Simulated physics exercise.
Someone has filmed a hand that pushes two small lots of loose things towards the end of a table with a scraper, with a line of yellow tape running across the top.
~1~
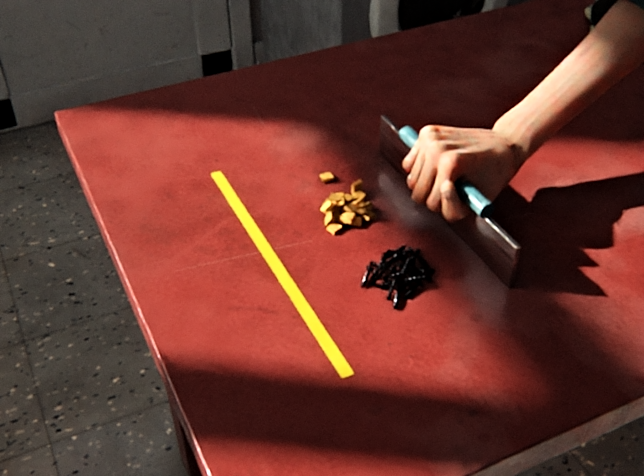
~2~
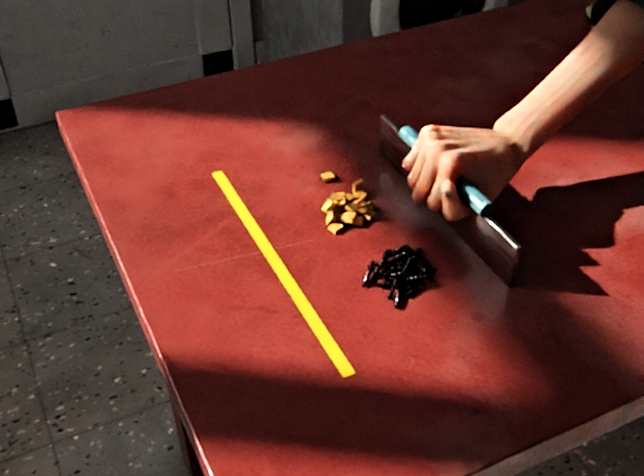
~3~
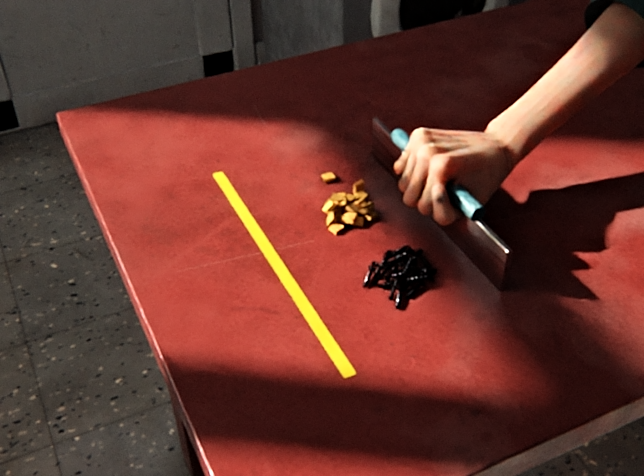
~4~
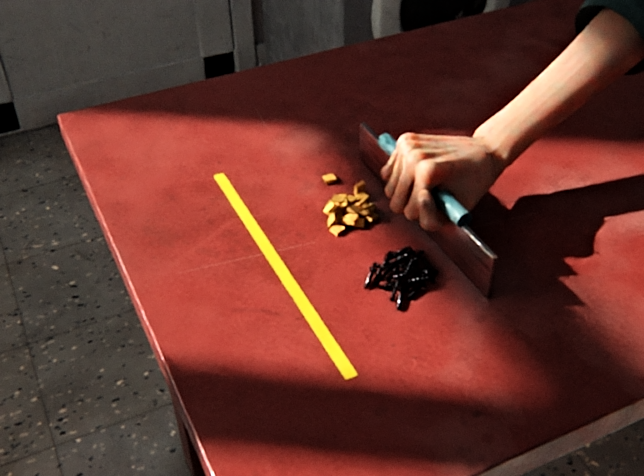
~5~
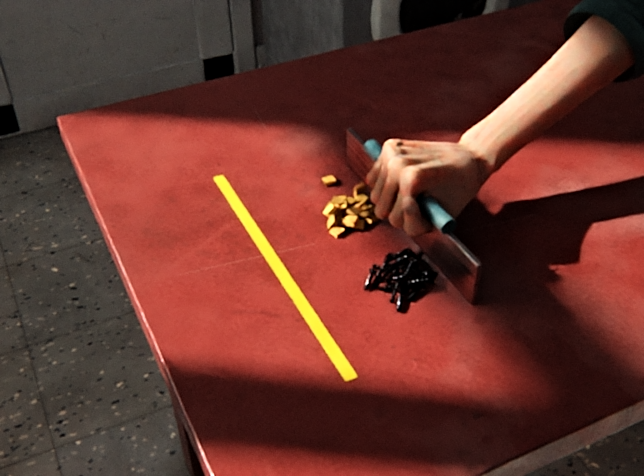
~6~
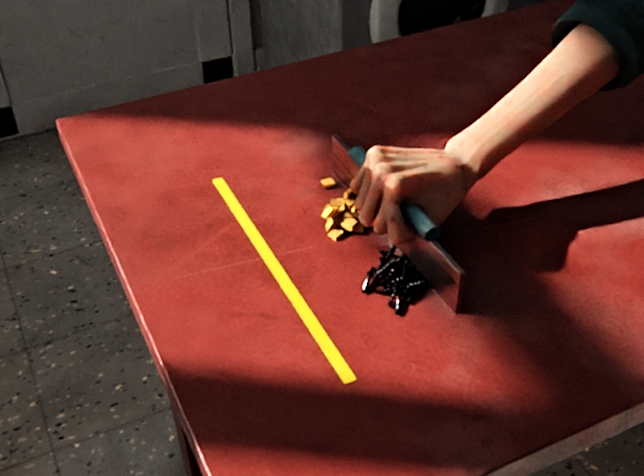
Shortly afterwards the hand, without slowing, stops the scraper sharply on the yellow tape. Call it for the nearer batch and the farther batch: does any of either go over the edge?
Nearer batch: No, none goes over. Farther batch: No, none goes over.
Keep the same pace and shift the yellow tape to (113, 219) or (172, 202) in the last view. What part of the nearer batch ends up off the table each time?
The first line leaves 100 in a hundred off the table, the second 0 in a hundred.
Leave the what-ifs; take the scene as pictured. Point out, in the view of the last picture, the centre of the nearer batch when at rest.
About (279, 321).
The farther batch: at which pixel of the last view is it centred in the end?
I'd say somewhere about (233, 250).
Then, 0.56 s after the last picture, scraper still moving, near (329, 215); nearer batch all on the table, its front near (323, 301); farther batch all on the table, its front near (274, 243).
Then, 1.14 s after the last picture, scraper stopped at the yellow tape; nearer batch all on the table, its front near (259, 323); farther batch all on the table, its front near (214, 262).
Then, 1.42 s after the last picture, scraper stopped at the yellow tape; nearer batch all on the table, its front near (274, 351); farther batch all on the table, its front near (199, 258).
At rest, scraper stopped at the yellow tape; nearer batch all on the table, its front near (274, 351); farther batch all on the table, its front near (199, 258).
